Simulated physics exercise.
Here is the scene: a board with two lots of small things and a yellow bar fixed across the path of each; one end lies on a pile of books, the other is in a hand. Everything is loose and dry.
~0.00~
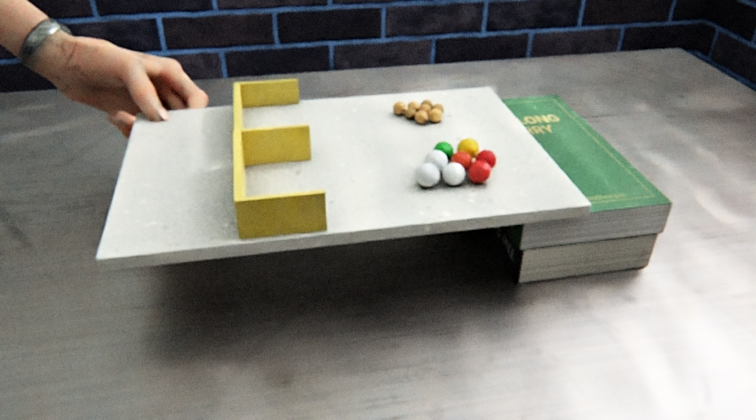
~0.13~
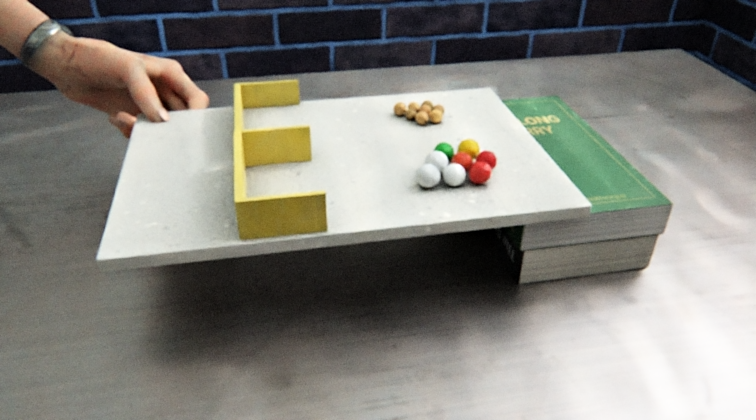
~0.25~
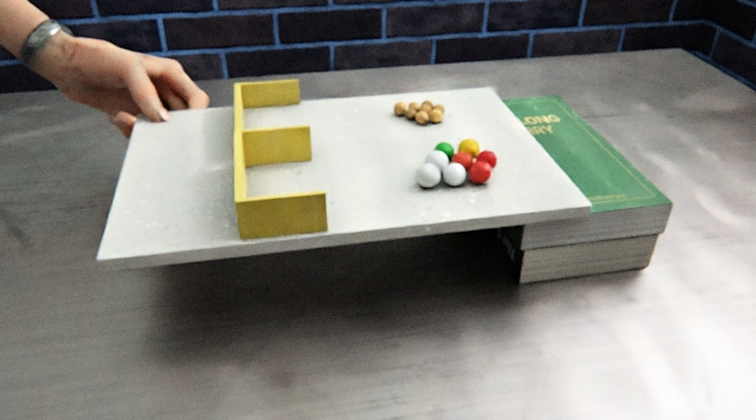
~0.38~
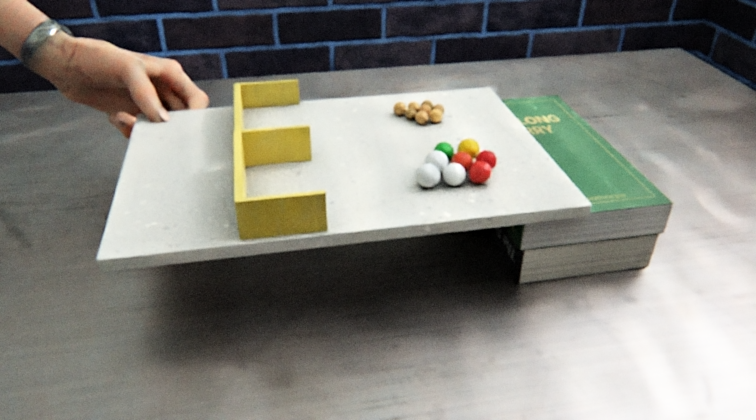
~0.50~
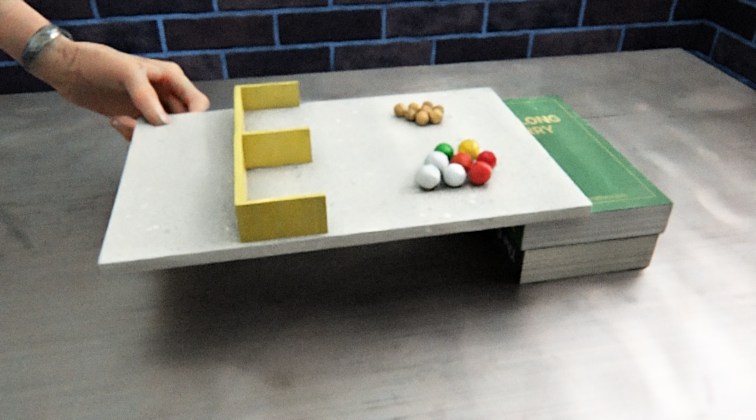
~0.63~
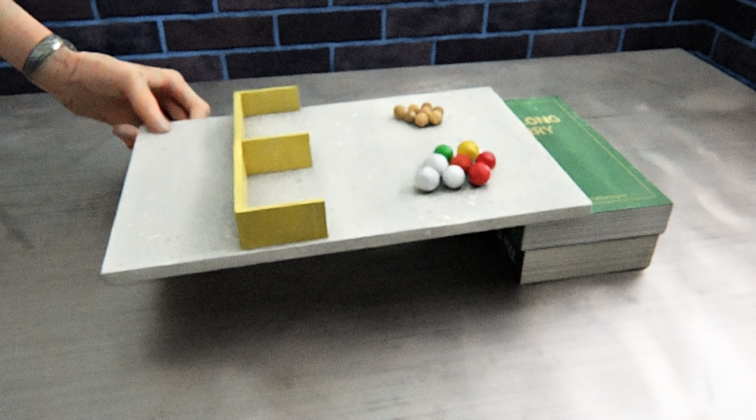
A hand slowly lowers the left end of a board holding small balls and yellow bars.
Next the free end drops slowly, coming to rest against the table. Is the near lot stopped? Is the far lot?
One by one: The near lot does not cross; the far lot does not cross.
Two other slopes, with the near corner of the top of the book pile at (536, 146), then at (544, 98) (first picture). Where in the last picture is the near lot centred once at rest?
(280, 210), then (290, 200).
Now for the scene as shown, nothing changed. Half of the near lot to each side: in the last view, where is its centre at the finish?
Close to (270, 232).
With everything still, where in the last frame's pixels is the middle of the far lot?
Its middle ends up near (256, 162).
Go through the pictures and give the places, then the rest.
The first picture shows held end of the board (114, 255), level; book pile (541, 161), about a quarter as high as the board is long; near lot (461, 162), a few glass marbles; far lot (424, 111), a few round wooden beads; near bar (240, 180), taller than the pieces; far bar (239, 119), taller than the pieces.
The second picture shows held end of the board (115, 256), level; far lot (425, 112).
The third picture shows held end of the board (115, 256), level; near lot (462, 162).
The fourth picture shows held end of the board (115, 256), level; far lot (425, 111).
The fifth picture shows held end of the board (116, 260), level; near lot (462, 163).
The sixth picture shows held end of the board (119, 269), down by 2°; book pile (542, 161); near lot (461, 164), not moving; far lot (424, 114), not moving; near bar (241, 191); far bar (240, 128).
By 1.03 s, board sloping at 10°; near lot on its way down; far lot on its way down.
By 1.38 s, board resting at 13°; near lot has reached its bar; far lot has reached its bar.
When it is over (2.1 s), board resting at 13°; near lot gathered behind its bar; far lot gathered behind its bar.
